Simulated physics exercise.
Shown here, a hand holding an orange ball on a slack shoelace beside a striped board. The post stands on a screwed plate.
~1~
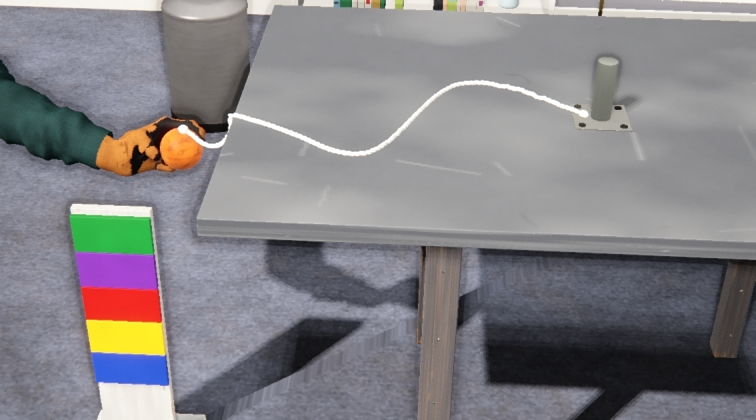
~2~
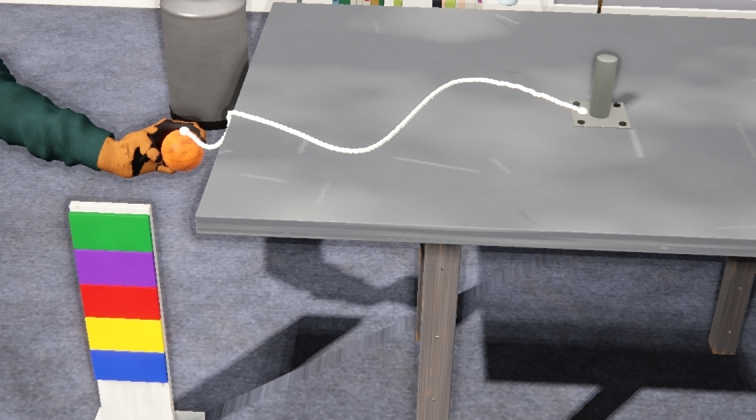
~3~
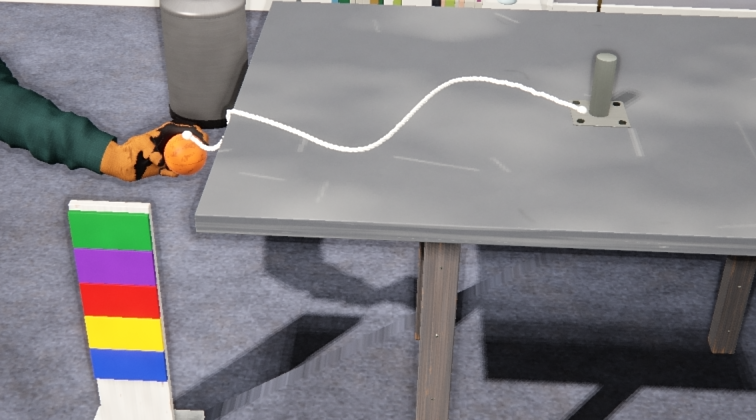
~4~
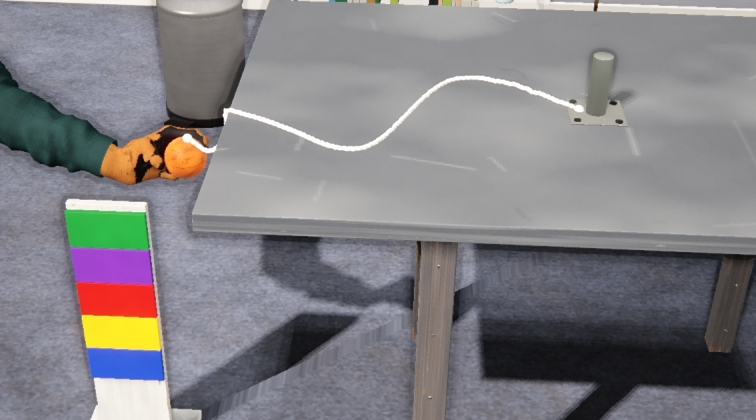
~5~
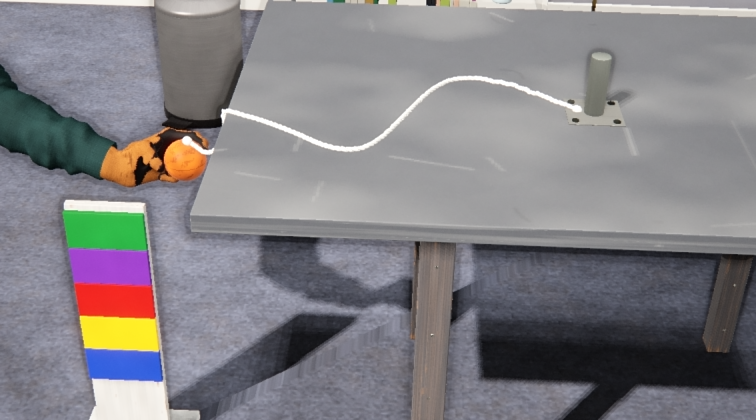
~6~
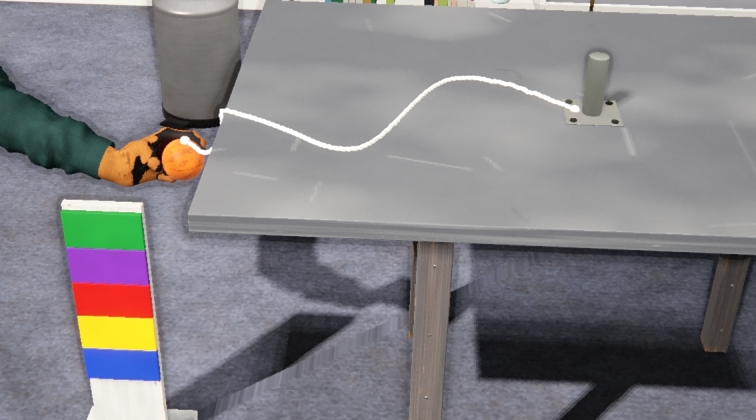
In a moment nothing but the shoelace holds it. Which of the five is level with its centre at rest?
The shoelace holds its middle at red.
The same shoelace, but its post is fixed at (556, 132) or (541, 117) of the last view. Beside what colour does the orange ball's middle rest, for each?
In that order: Yellow; yellow.
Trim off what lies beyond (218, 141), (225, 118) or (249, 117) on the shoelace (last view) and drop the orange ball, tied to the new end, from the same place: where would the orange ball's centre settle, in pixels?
The places are (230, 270), (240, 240) and (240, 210).
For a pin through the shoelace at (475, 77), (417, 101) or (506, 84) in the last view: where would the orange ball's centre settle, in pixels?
In that order: (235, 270), (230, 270) and (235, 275).
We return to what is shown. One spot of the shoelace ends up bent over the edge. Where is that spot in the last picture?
The one at (344, 149).
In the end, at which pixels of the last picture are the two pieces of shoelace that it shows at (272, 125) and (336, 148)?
The first at (231, 173), the second at (229, 107).
A little later, ball near (268, 302); level with red.
Next, ball near (223, 297); level with red.
When it is over, ball near (238, 297); level with red. At red.
